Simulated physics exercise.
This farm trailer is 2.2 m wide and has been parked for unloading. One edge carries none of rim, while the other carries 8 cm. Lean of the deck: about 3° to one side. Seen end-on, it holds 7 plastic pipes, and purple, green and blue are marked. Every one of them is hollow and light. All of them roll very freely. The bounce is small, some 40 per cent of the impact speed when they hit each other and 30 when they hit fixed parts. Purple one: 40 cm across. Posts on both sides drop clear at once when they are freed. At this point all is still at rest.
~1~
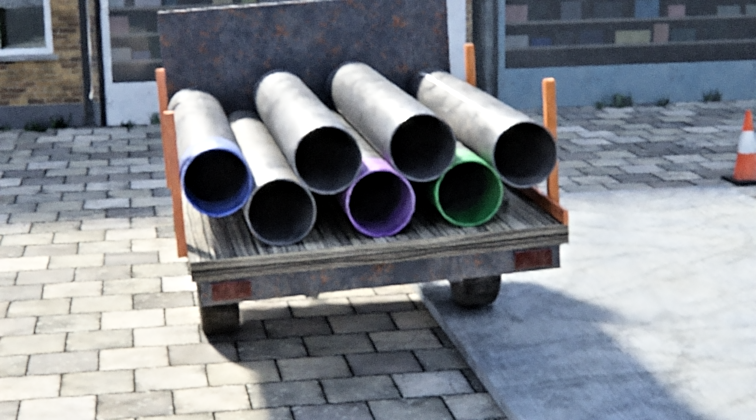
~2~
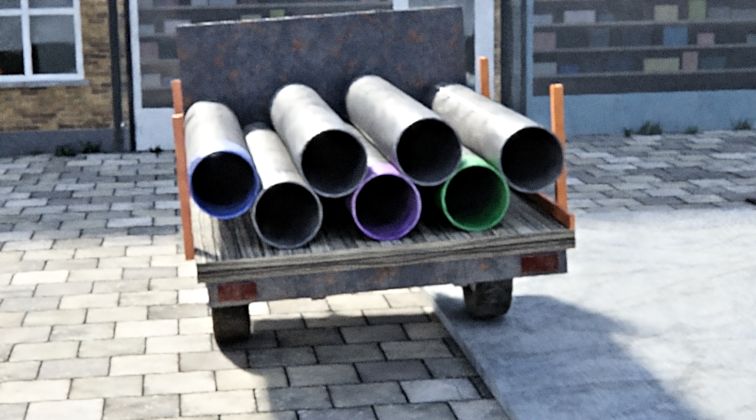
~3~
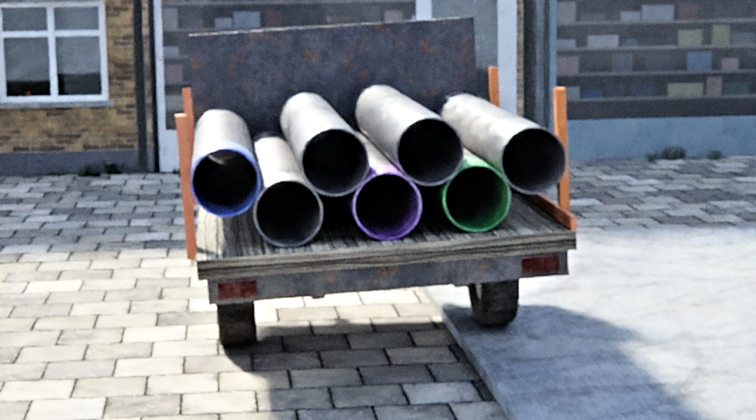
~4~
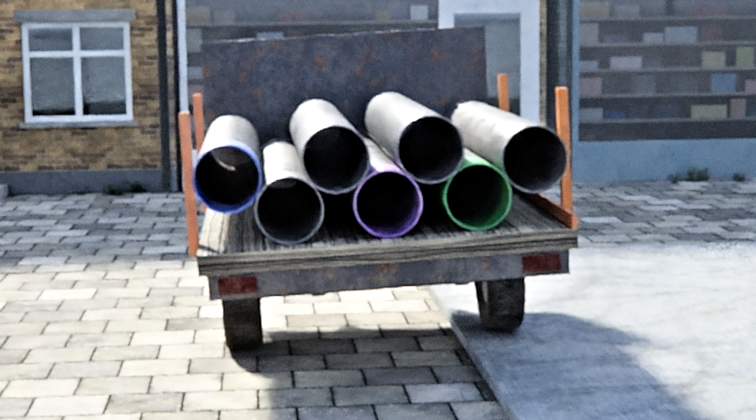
The clip opens on seven hollow pipes, some rimmed in blue, purple and green, lying on a flat trailer between orange posts. The viewpoint shifts gradually, bringing a white-framed window into view at left as an orange cone leaves at right, while the trailer and pipes stay still throughout.
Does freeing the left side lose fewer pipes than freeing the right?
The one on the right.
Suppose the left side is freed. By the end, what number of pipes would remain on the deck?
Count: 0.
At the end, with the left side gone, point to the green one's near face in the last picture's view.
It ends up near (107, 322).
Side on the left freed, after 3.0 s, purple is dropping off the left side; green is on the deck, 80 cm from the right edge, rolling left; blue is on the ground to the left; 4 off so far.
Side on the left freed, at the end, purple is on the ground to the left; green is on the ground to the left; blue is on the ground to the left; 7 off so far.
Side on the right freed, after 0.6 s, purple is on the deck, 110 cm from the right edge; green is on the deck, 55 cm from the right edge; blue is up on others, 20 cm from the left edge; 0 off so far.
Side on the right freed, at the end, purple is on the deck, 110 cm from the right edge; green is on the deck, 55 cm from the right edge; blue is up on others, 20 cm from the left edge; 0 off so far.
